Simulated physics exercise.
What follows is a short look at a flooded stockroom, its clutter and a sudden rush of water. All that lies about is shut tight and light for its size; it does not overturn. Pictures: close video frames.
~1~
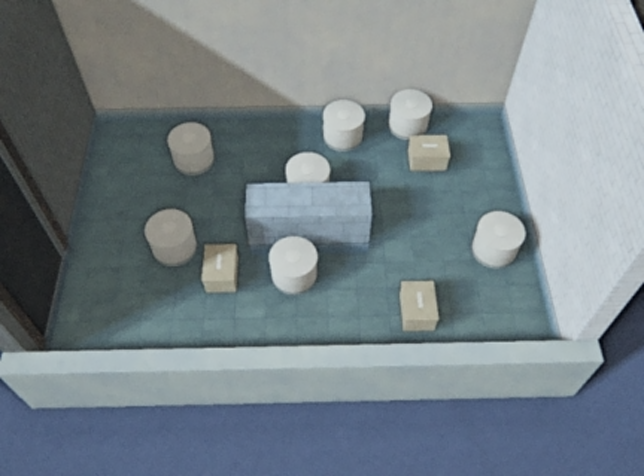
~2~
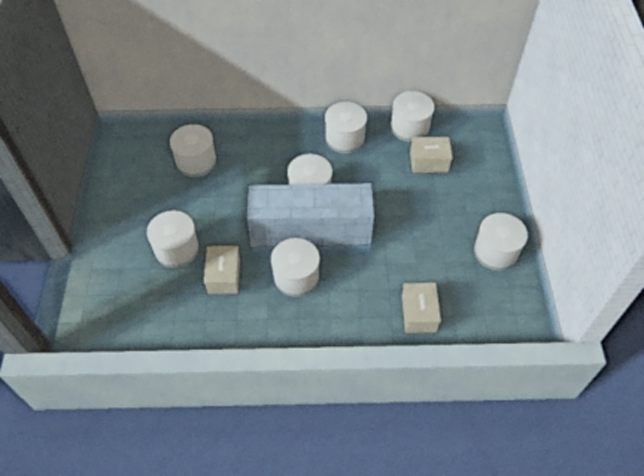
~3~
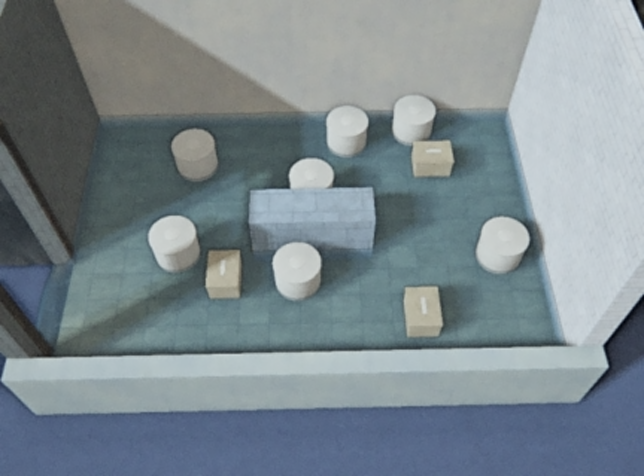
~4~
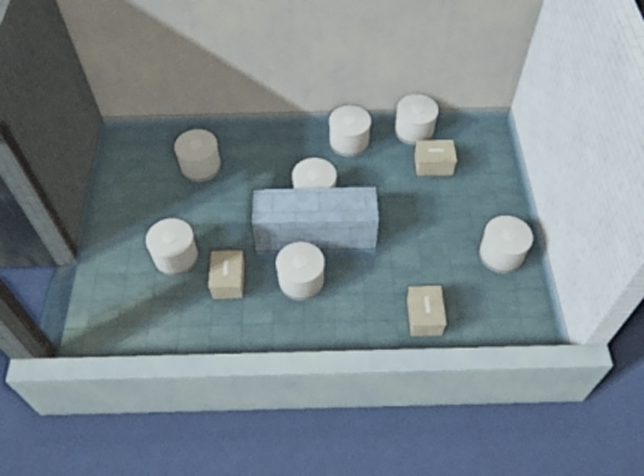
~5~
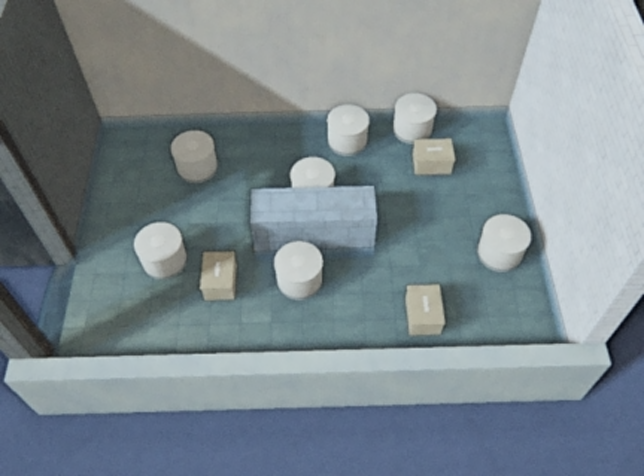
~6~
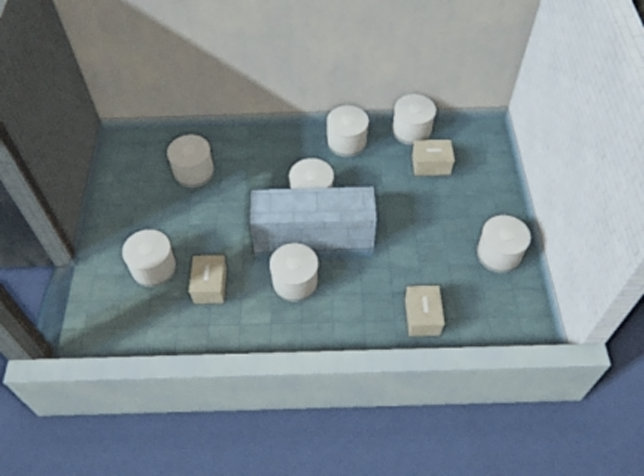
The clip opens on a walled room with a teal floor, where white tubs and tan totes surround a pale blue block. A gap appears in the dark left wall while the objects stay nearly in place, then the leftmost tub and the tote beside it drift slightly left and toward the front.
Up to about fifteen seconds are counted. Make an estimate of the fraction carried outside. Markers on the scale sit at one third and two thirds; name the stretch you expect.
Mid range.
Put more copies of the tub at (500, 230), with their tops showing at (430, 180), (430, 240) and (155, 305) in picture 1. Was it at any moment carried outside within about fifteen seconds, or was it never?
One after the other: Kept in, stays, washed out.
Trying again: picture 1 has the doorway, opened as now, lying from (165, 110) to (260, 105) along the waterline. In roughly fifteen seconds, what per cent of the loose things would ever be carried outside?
70 per cent.
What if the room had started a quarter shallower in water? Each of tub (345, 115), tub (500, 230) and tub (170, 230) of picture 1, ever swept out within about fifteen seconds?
Log - object 1: Still there; object 2: Still there; object 3: Lost.
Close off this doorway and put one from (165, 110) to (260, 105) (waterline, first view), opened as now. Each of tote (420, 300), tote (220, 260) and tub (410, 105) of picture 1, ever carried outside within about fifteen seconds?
Remains, swept away, swept away.
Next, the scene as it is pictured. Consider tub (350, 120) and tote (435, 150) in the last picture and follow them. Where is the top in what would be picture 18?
Estimated positions: (290, 127) and (400, 156), approximately.
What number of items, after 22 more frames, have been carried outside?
The number comes to 3.
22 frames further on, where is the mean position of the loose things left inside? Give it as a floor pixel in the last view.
I'd put it around pixel (301, 233).
A moment on, 0 of 10 are out; 10 afloat.
Next, 2 of 10 are out; 8 afloat.
Later, 3 of 10 are out; 7 afloat.
In the end, 5 of 10 are out; 5 afloat.
